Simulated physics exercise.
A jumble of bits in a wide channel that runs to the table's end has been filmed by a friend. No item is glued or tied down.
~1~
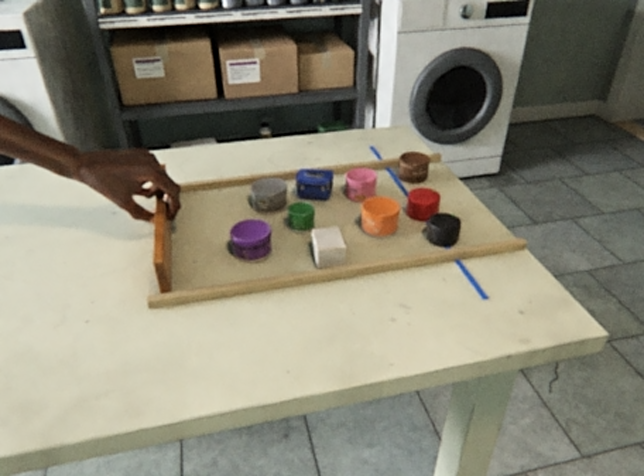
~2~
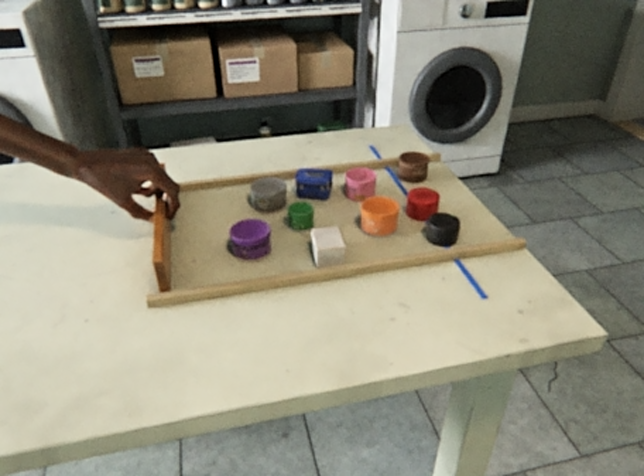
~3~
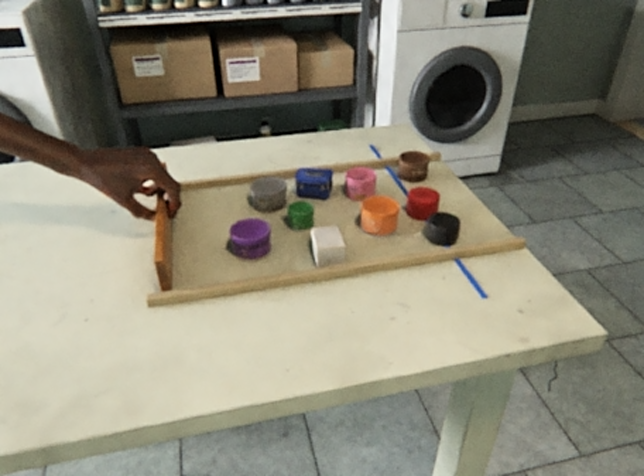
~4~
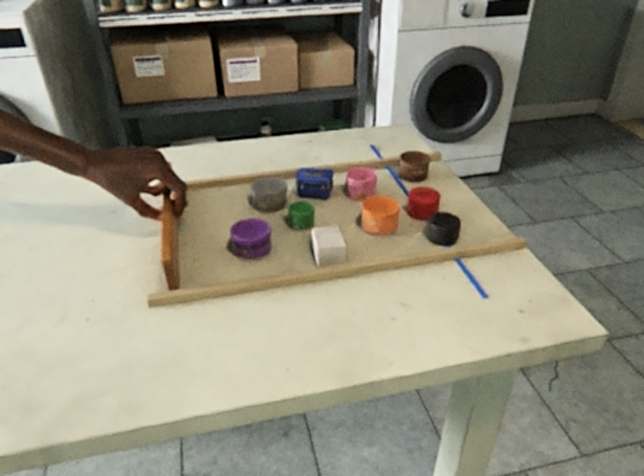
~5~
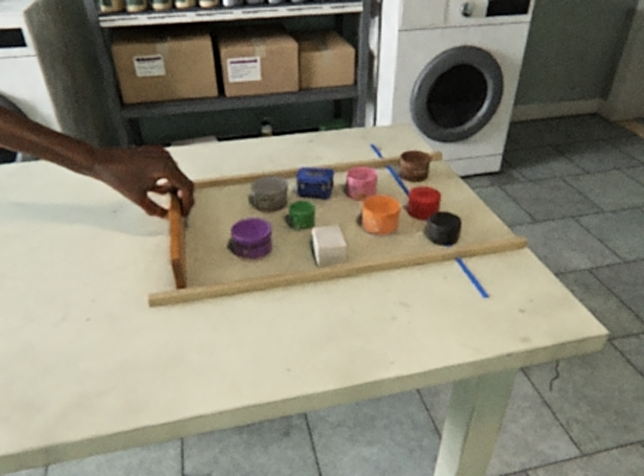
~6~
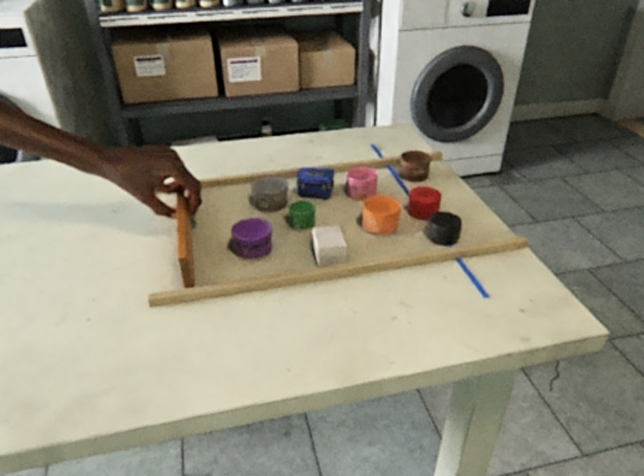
On a pale table, a hand slides an upright wooden board slightly to the right.
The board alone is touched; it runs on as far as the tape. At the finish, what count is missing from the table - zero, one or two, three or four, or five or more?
Missing: Zero.
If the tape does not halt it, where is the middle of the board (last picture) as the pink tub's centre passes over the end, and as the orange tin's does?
Middle approx. at (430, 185), then approx. at (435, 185).
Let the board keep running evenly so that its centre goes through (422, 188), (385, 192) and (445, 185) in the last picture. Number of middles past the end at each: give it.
Per position: 1 / 0 / 5.
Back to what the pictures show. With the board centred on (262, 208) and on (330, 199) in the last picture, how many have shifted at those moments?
Counts: 2, 7.
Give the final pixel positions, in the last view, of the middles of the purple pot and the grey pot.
For the purple pot it's (452, 215), and for the grey pot it's (421, 177).
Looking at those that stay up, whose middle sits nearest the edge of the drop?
That'd be the red lid, foremost of the lot.
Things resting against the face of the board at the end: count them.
The count in contact is 5.
Soon after, none off yet; brown tub at rest near (415, 166); black lid at rest near (445, 229); red lid at rest near (424, 203).
Then, none off yet; brown tub at rest near (415, 166); black lid at rest near (445, 229); red lid moving near (428, 202).
At rest, the number that fall off is zero.
